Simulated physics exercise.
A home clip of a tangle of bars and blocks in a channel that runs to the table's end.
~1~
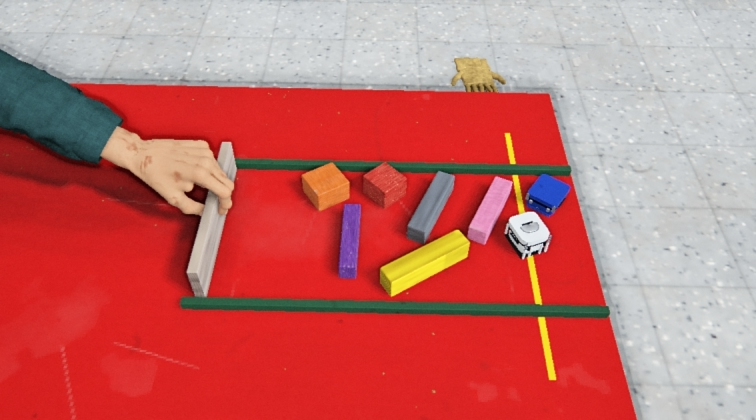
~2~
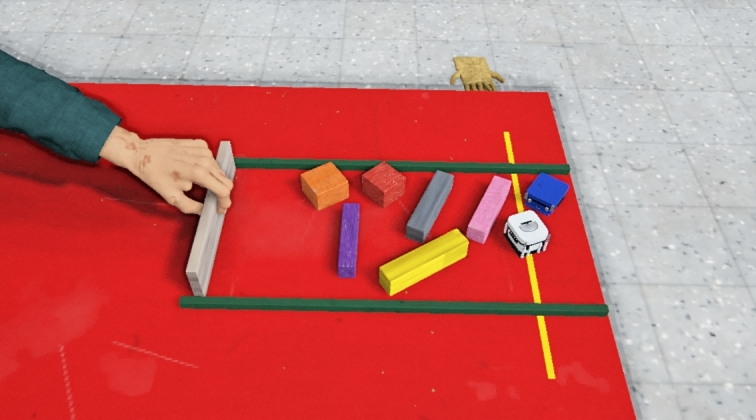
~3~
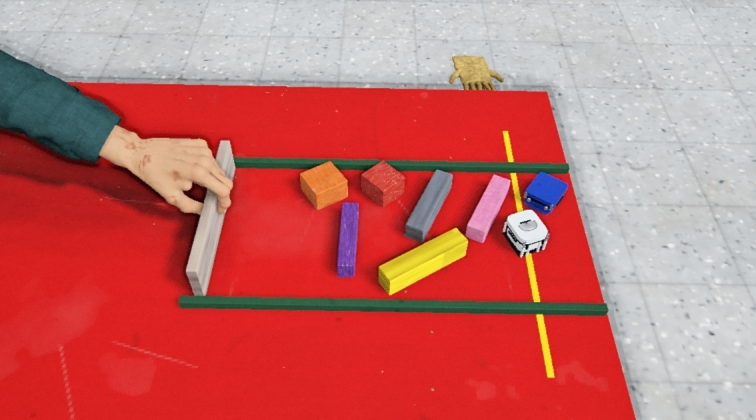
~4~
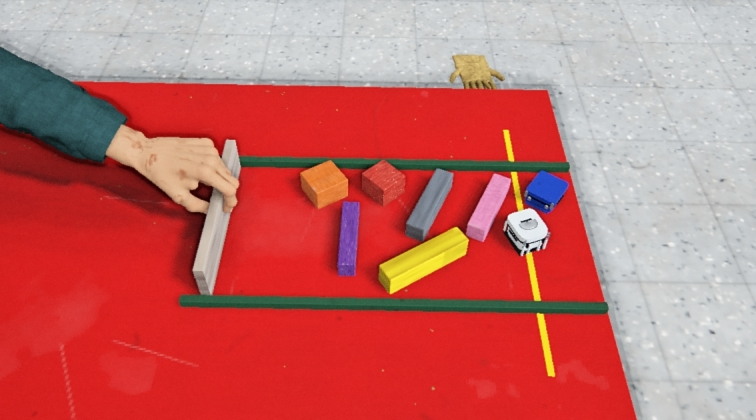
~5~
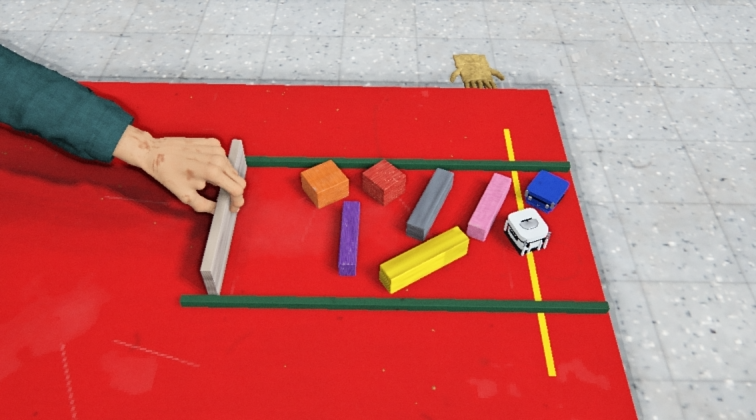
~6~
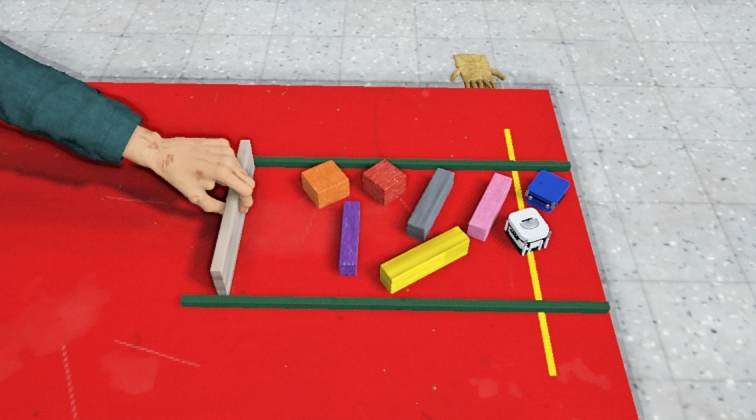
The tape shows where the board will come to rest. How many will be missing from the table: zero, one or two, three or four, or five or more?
As it turns out, the number that fall off is three or four.
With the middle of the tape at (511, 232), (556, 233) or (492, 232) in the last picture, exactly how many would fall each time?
Try by try, 3, 6 and 1.
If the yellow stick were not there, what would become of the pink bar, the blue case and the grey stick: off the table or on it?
The pink bar is kept; the blue case tumbles off; the grey stick holds on.
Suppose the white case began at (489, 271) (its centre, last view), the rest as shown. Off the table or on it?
It holds on.
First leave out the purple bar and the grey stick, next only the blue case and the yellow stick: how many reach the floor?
The counts: 1 and 0.
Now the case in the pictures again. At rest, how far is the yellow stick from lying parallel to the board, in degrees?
Roughly 45° out of line.
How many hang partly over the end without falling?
The number is 3.
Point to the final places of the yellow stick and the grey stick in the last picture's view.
The yellow stick at (577, 265), the grey stick at (576, 214).
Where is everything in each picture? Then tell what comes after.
The first frame shows blue case (547, 196); white case (527, 235); pink bar (490, 209); board (215, 215); tape (526, 236).
The second frame shows white case (526, 234); yellow stick (424, 261).
The third frame shows pink bar (488, 208); purple bar (348, 239).
The fourth frame shows blue case (546, 193); orange block (324, 184).
The fifth frame shows white case (526, 232); red block (384, 183).
The sixth frame shows blue case (547, 192); white case (527, 231); pink bar (490, 206); board (235, 213); tape (526, 232).
Soon after, none off yet; blue case at rest near (547, 192); white case at rest near (527, 231); pink bar at rest near (490, 206).
Then, none off yet; blue case at rest near (547, 192); white case at rest near (527, 231); pink bar moving near (496, 208).
Further on, one off so far; blue case on its side near (595, 239); white case moved about its own width near (578, 237); pink bar moved about its own width near (564, 209).
At rest, the number that fall off is three or four; fallen, pink bar, white case and blue case.
